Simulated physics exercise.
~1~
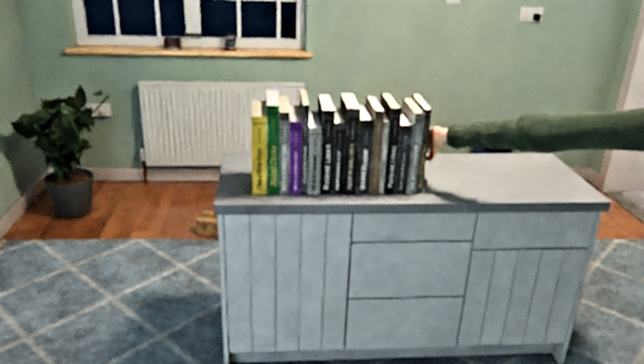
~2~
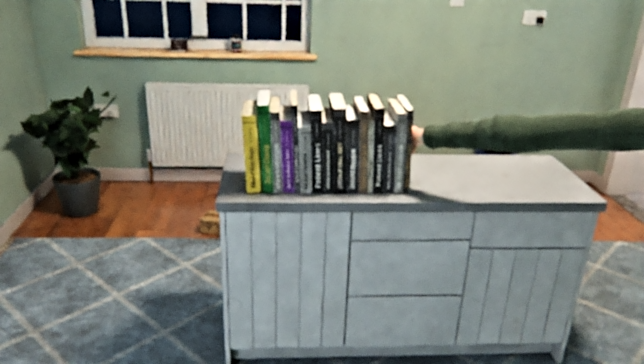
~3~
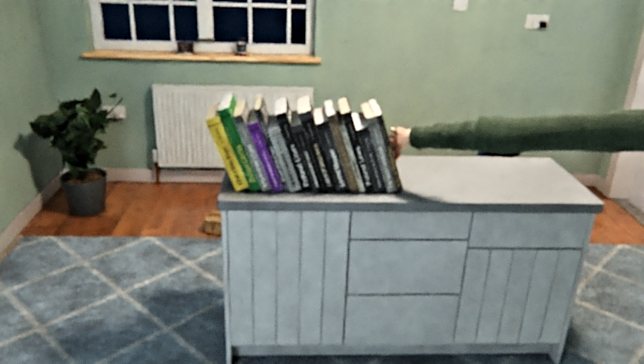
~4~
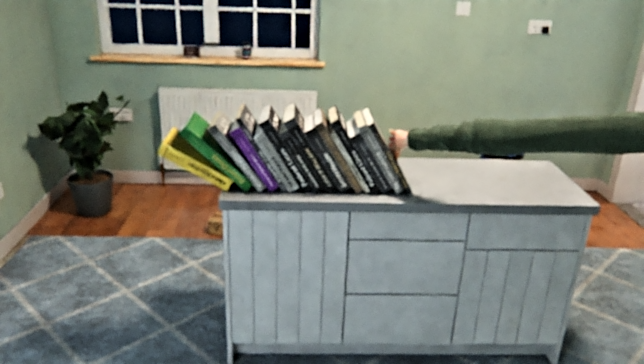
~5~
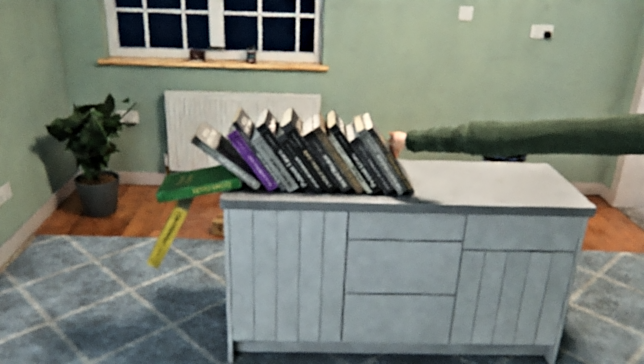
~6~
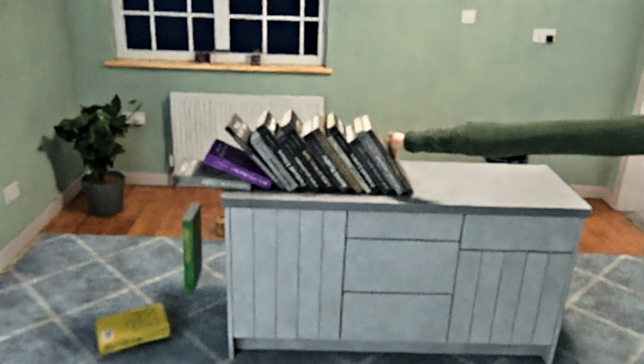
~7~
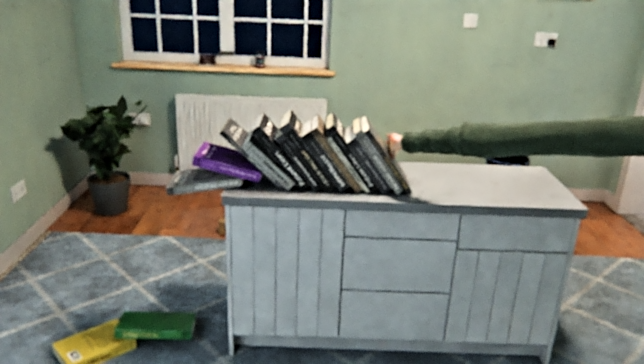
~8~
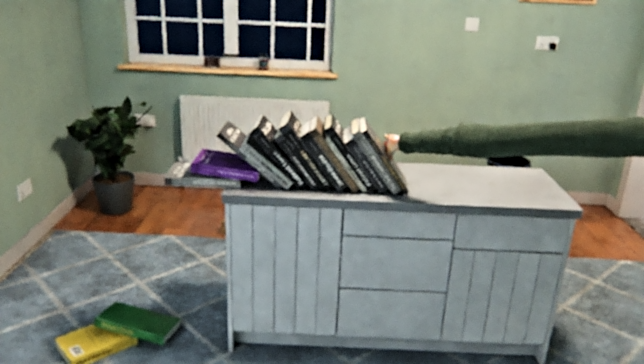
An arm in a green sleeve pushed a row of upright books left along a gray cabinet until they leaned over, and the yellow and green ones tumbled onto the rug while the purple one stayed lying at the edge beside the slanted rest.
